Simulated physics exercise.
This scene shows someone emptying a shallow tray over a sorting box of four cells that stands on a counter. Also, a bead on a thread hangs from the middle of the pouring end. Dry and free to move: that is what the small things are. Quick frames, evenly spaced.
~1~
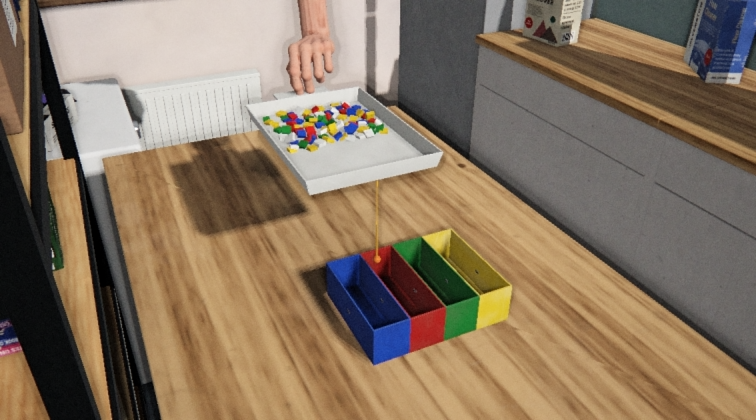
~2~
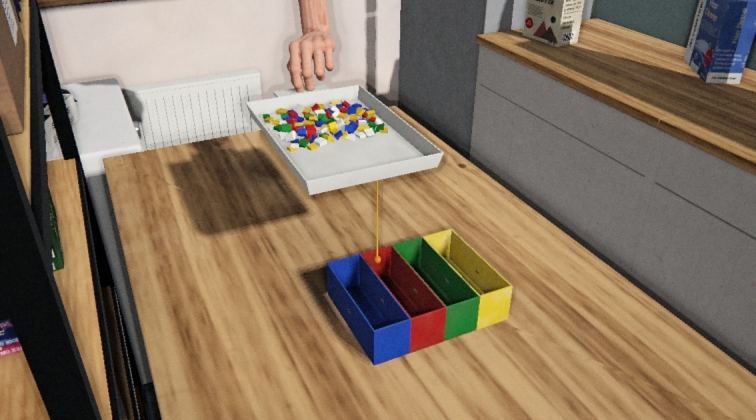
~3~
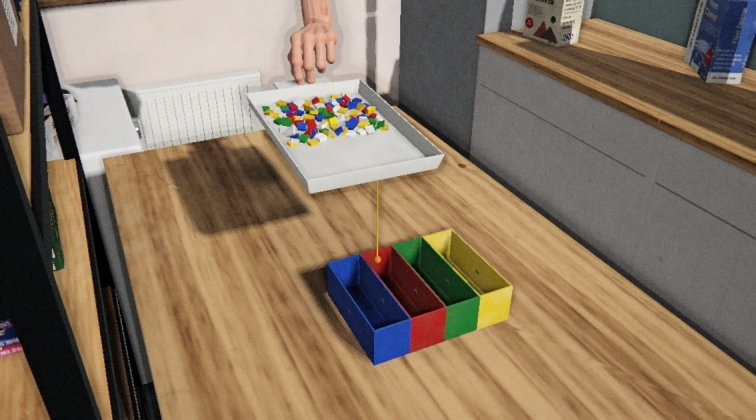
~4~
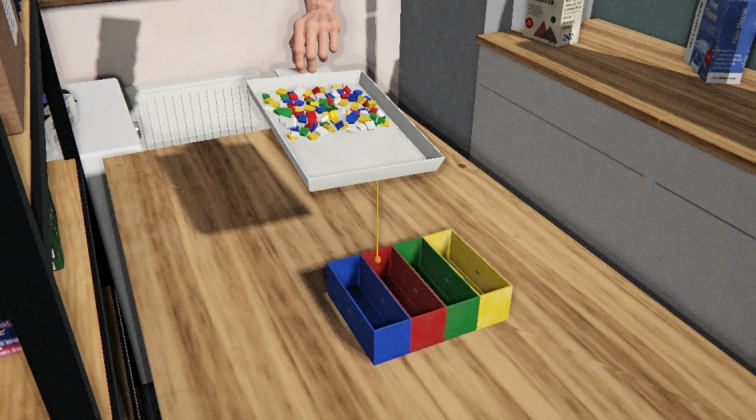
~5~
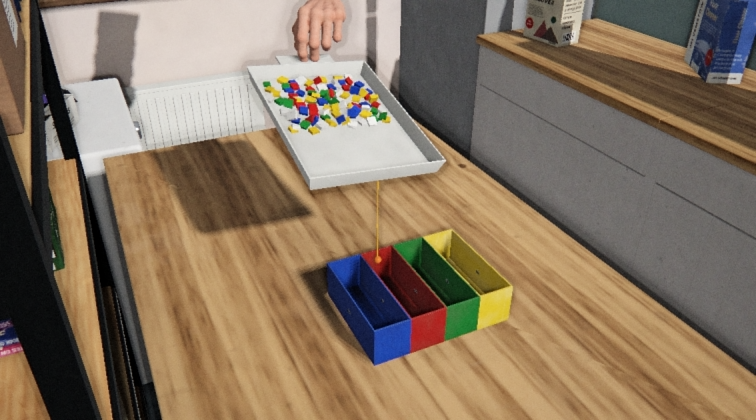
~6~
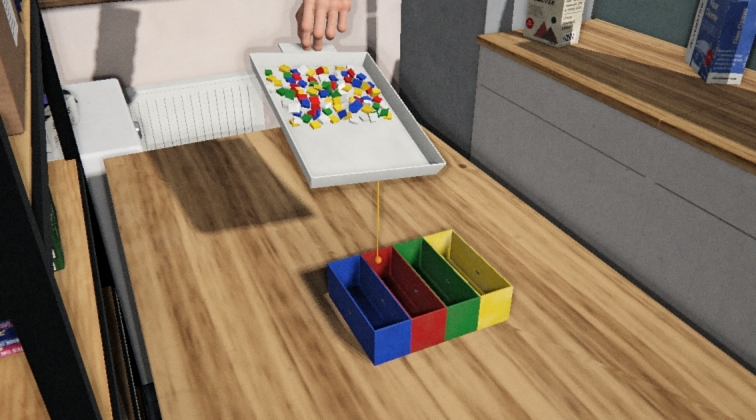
Over a wooden counter, a hand gradually raised the far end of a shallow white tray of small colourful pieces, tilting it toward the blue, red, green and yellow boxes below.
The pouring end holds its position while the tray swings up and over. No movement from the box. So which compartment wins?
The green one wins.
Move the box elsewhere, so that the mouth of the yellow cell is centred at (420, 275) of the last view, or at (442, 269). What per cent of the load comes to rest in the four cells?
In order, about 40 and 90 in a hundred.
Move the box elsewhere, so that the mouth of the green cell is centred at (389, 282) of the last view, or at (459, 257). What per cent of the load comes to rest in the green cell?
Respectively 0 % and 30 %.
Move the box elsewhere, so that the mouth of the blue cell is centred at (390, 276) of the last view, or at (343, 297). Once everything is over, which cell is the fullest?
The red one, then yellow.
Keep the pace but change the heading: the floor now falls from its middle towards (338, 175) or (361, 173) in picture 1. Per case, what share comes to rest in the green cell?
In turn, 0 percent and then 10 percent.
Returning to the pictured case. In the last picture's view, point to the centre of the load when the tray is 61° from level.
Near (415, 160).
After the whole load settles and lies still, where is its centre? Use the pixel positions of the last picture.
Once it all stops, the middle lies near (432, 296).
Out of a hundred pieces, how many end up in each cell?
Blue cell: Around 0 percent; red cell: Around 10 percent; green cell: Around 70 percent; yellow cell: Around 20 percent.
Soon after the last picture, tray tipped steeply; nearly all on the tray; a small part falling or outside the box.
A little later, tray tipped right over; about half on the tray; about a quarter in the green cell; a small part in the yellow cell; a stray few in the red cell; a small part falling or outside the box.
Later still, tray tipped past a quarter turn; about two thirds in the green cell; a small part in the yellow cell; a small part in the red cell; a stray few falling or outside the box.
At rest, tray tipped past a quarter turn; about two thirds in the green cell; a small part in the yellow cell; a small part in the red cell; none in the blue cell; a stray few outside the box.
